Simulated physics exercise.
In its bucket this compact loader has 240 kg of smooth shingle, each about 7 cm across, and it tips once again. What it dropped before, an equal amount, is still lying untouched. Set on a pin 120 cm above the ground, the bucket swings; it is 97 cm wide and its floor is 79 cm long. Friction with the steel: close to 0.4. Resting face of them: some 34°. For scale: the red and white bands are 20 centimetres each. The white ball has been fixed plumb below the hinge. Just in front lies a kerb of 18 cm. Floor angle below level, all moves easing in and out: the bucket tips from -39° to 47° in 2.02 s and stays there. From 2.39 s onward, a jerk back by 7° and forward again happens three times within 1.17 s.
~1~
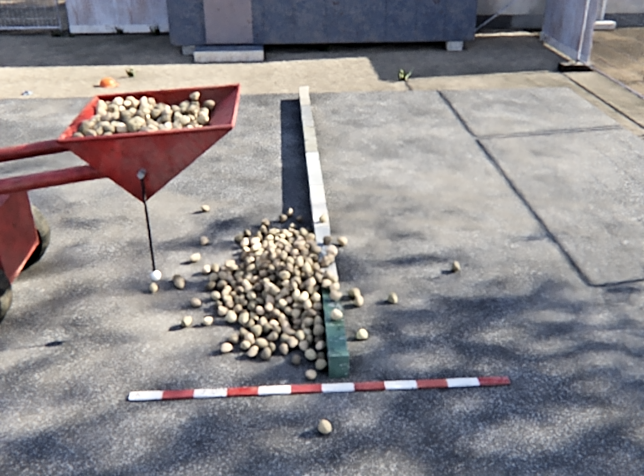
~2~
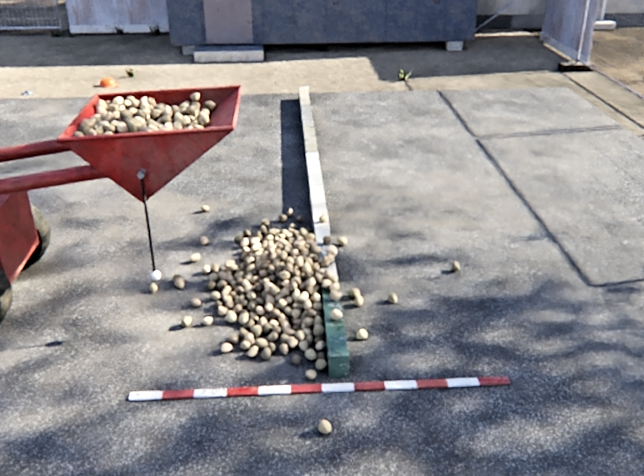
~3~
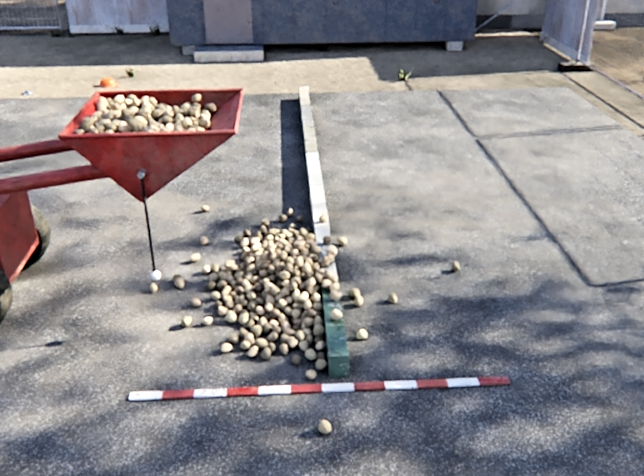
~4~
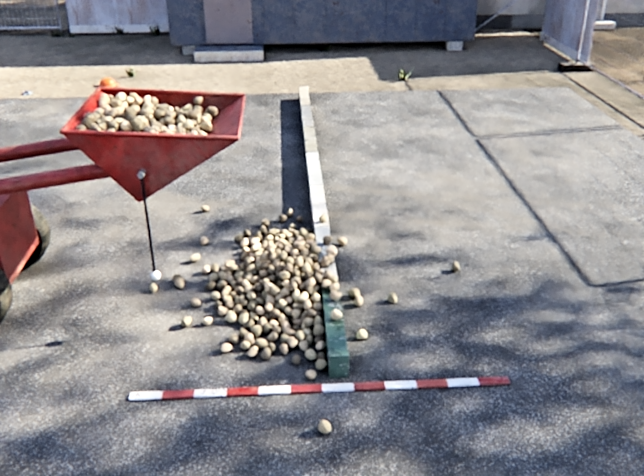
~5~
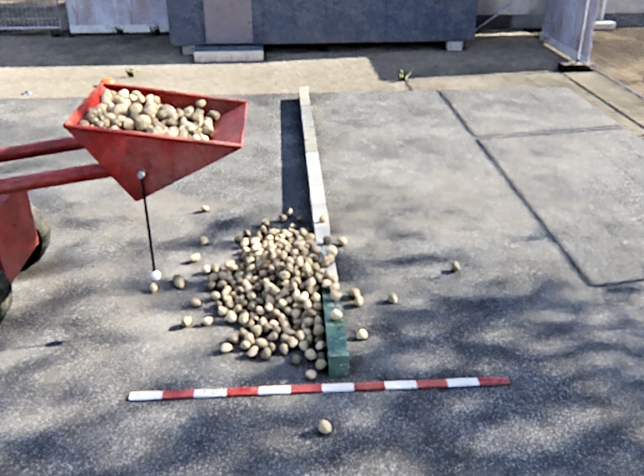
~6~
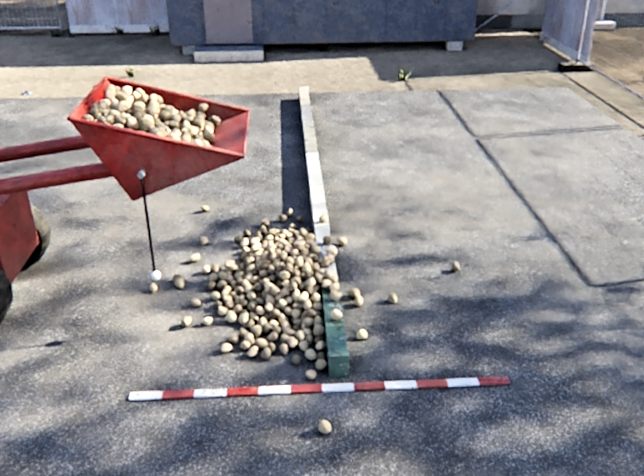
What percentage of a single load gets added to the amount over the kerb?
1 %.
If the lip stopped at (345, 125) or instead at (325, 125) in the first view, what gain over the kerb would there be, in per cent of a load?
Roughly 95 and 80 percent, in that order.
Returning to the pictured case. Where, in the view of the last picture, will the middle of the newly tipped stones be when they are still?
Around (259, 273).
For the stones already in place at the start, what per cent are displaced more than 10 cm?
Around 15 in a hundred.
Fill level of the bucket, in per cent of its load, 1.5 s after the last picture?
Some 0 percent, roughly.
Then, 0.9 s after the last picture the floor is at 34°; in per cent of one load, 85 in the bucket, 114 on this side of the kerb, 1 over the kerb; the foremost stones are at (367, 282).
Then, 1.5 s after the last picture the floor is at 47°; in per cent of one load, 1 in the bucket, 198 on this side of the kerb, 1 over the kerb; the foremost stones are at (367, 282).
Then, 3.4 s after the last picture the floor is at 47°; in per cent of one load, 0 in the bucket, 197 on this side of the kerb, 3 over the kerb; the foremost stones are at (393, 279).
Then, 5.9 s after the last picture the floor is at 47°; in per cent of one load, 0 in the bucket, 197 on this side of the kerb, 3 over the kerb; the foremost stones are at (393, 279). Net gain over the kerb, 1.
